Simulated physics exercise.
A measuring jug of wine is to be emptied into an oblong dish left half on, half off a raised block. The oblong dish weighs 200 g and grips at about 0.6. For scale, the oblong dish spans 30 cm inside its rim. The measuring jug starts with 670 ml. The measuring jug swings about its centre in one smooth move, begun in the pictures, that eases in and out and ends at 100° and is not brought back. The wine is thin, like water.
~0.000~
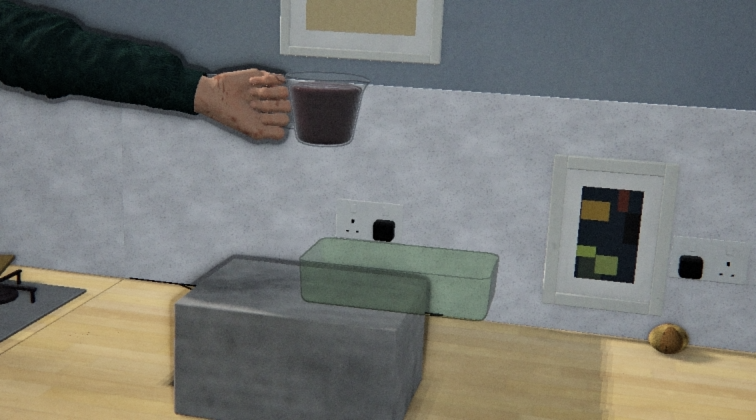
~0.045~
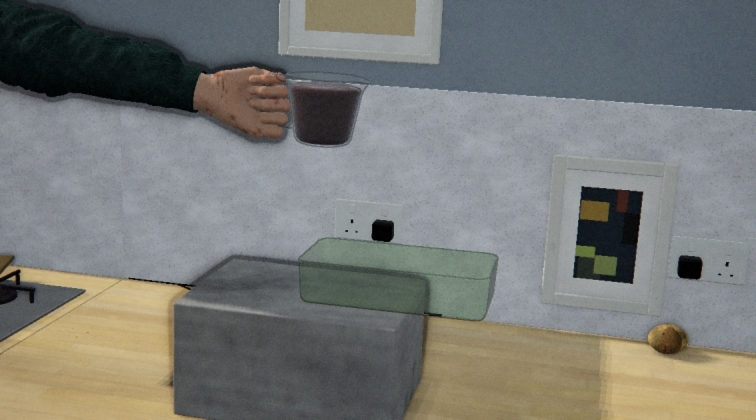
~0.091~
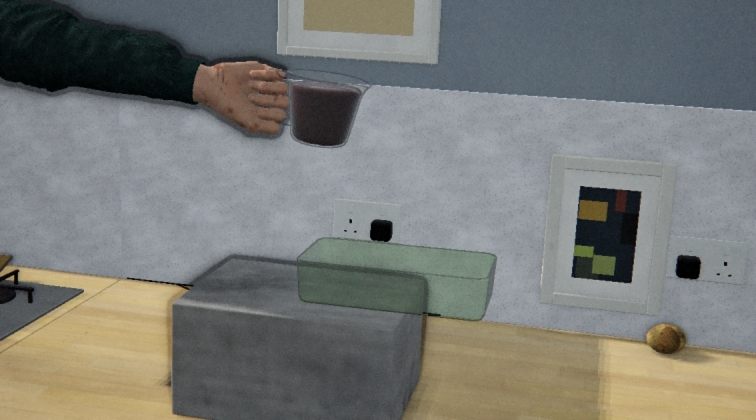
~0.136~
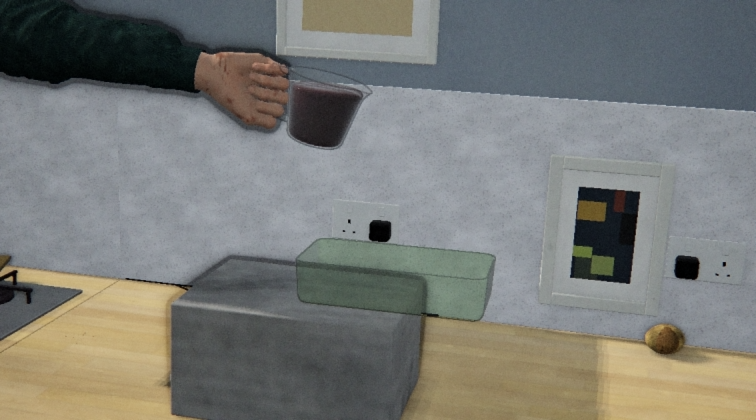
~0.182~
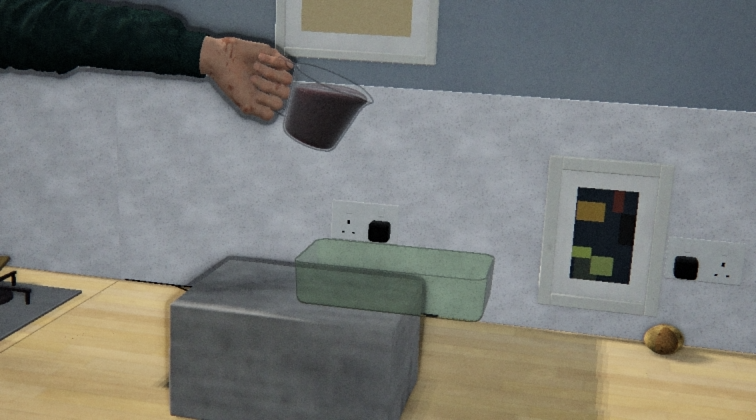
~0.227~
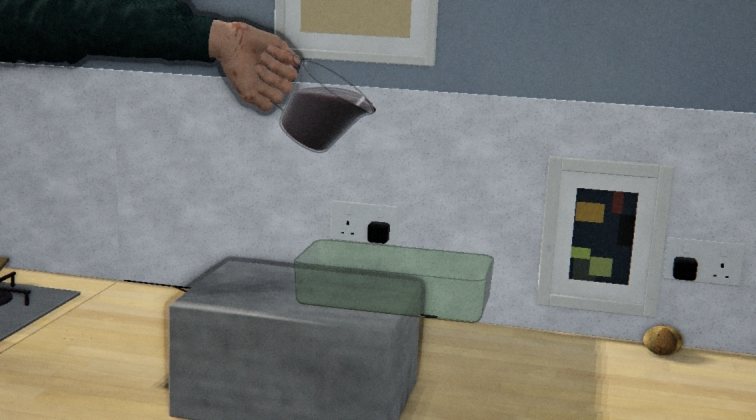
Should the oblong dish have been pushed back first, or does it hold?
The oblong dish topples off.
Then, 0.49 s in, the tilt is 93° and 42 per cent is still to pour; the oblong dish lies level with 10 per cent in it.
Then, 0.68 s in, the tilt is 100° and 7 per cent is still to pour; the oblong dish leans 26° with 63 per cent in it.
Then, 0.87 s in, the tilt is 100° and 0 per cent is still to pour; the oblong dish leans 63° with 46 per cent in it.
Then, 1.09 s in, the tilt is 100° and 0 per cent is still to pour; the oblong dish leans 85° with 2 per cent in it.
Finally, the oblong dish leans 67° with 0 per cent in it.
